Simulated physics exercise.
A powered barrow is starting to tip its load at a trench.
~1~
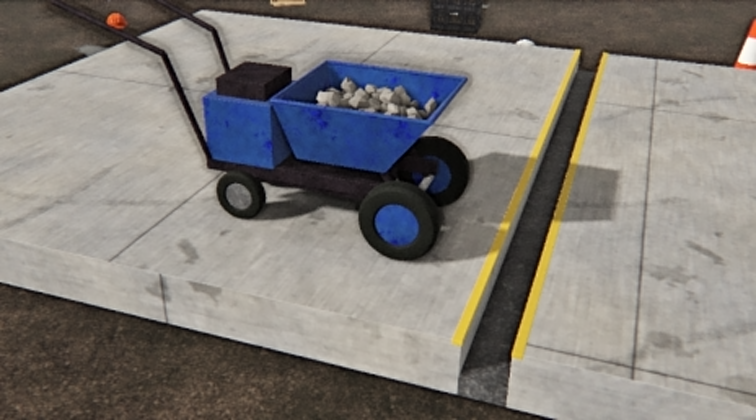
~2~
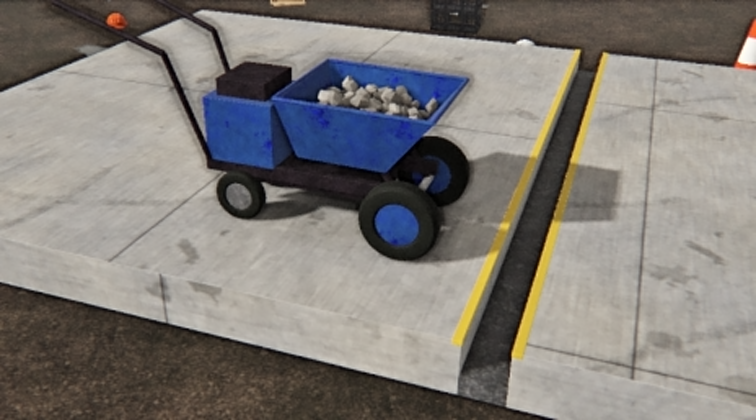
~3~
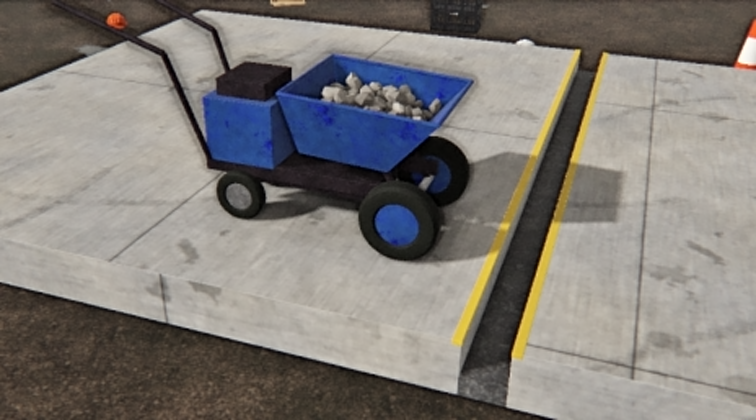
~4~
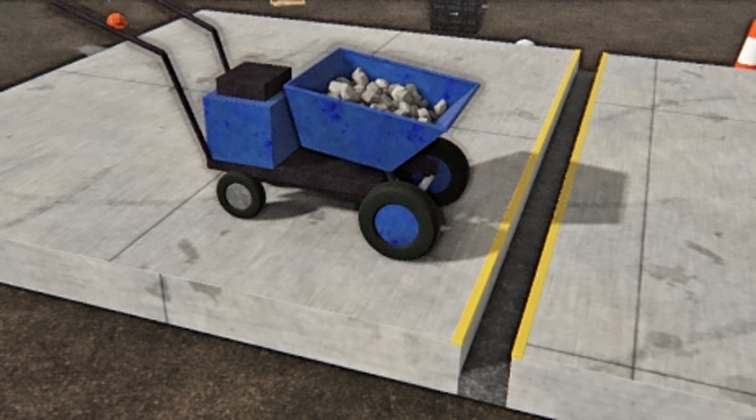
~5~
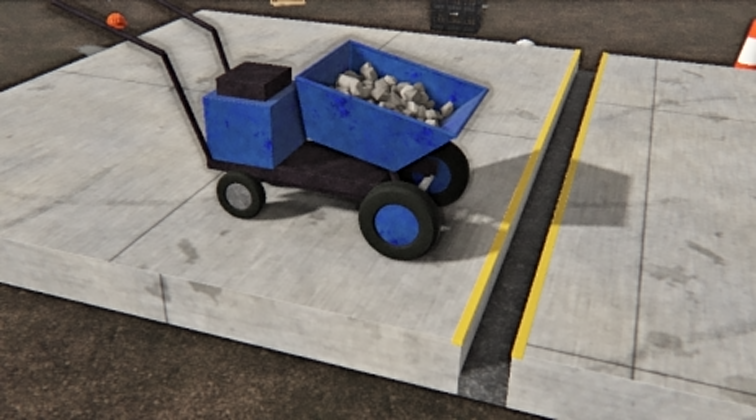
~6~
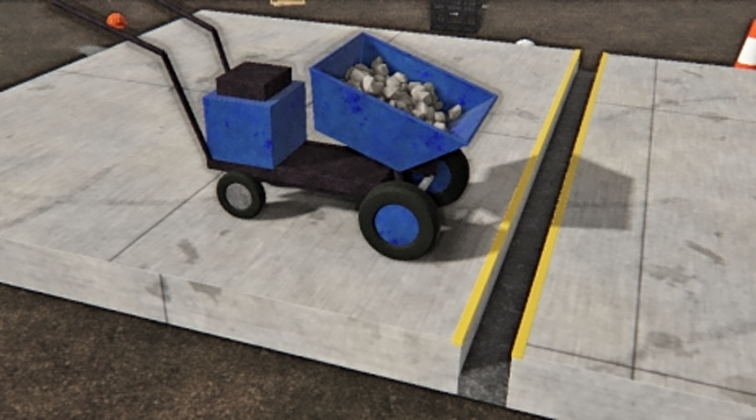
In the video, a blue powered barrow loaded with broken stones stands on a concrete slab beside a narrow, yellow-edged trench. Its skip starts out level, then gradually tilts toward the trench on the right, its rear rising while the wheels stay still.
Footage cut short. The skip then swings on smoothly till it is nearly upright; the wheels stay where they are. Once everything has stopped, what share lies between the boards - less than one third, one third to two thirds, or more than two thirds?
Between the boards lies one third to two thirds.
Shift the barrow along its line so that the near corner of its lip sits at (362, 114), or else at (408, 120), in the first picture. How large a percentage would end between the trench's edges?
The first stop gives 60 per cent; the second gives 80 per cent.
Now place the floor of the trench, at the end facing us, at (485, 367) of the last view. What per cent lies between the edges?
About 50 per cent.
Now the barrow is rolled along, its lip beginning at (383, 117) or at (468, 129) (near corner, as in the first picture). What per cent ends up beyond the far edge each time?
Roughly 0 per cent at the first spot and 80 per cent at the second.
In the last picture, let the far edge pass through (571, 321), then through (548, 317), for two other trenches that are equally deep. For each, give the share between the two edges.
The first case gives around 100 percent, and the second around 80 percent.
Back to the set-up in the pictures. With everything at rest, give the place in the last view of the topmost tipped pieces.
Once it settles, the peak is close to (580, 246) in the last picture.
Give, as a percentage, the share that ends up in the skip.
Roughly 0 %.
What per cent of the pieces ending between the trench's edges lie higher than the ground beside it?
My best guess is some 5 per cent.
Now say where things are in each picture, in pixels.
The first picture shows lip of the skip near (431, 124), level; top of the load near (353, 108), broken stones; first edge of the trench near (474, 301); far edge near (530, 313), the trench under half as wide as the skip, and about as deep as wide.
The second picture shows lip of the skip near (432, 124), level; top of the load near (354, 107).
The third picture shows lip of the skip near (438, 126), tipped barely; top of the load near (358, 105).
The fourth picture shows lip of the skip near (445, 130), tipped a little; top of the load near (353, 99).
The fifth picture shows lip of the skip near (455, 136), tipped a little; top of the load near (357, 84).
The sixth picture shows lip of the skip near (466, 144), tipped clearly; top of the load near (359, 90); first edge of the trench near (474, 301); far edge near (530, 313).
Shortly afterwards, skip tipped steeply; the whole lot in the skip.
Next, skip tipped right over; the bulk in the skip; a little in or heaped over the trench; a little beyond it; only a few falling.
Some moments later, skip tipped right over; a little in the skip; near half in or heaped over the trench; near half beyond it.
In the end, skip tipped right over; near half in or heaped over the trench; near half beyond it.
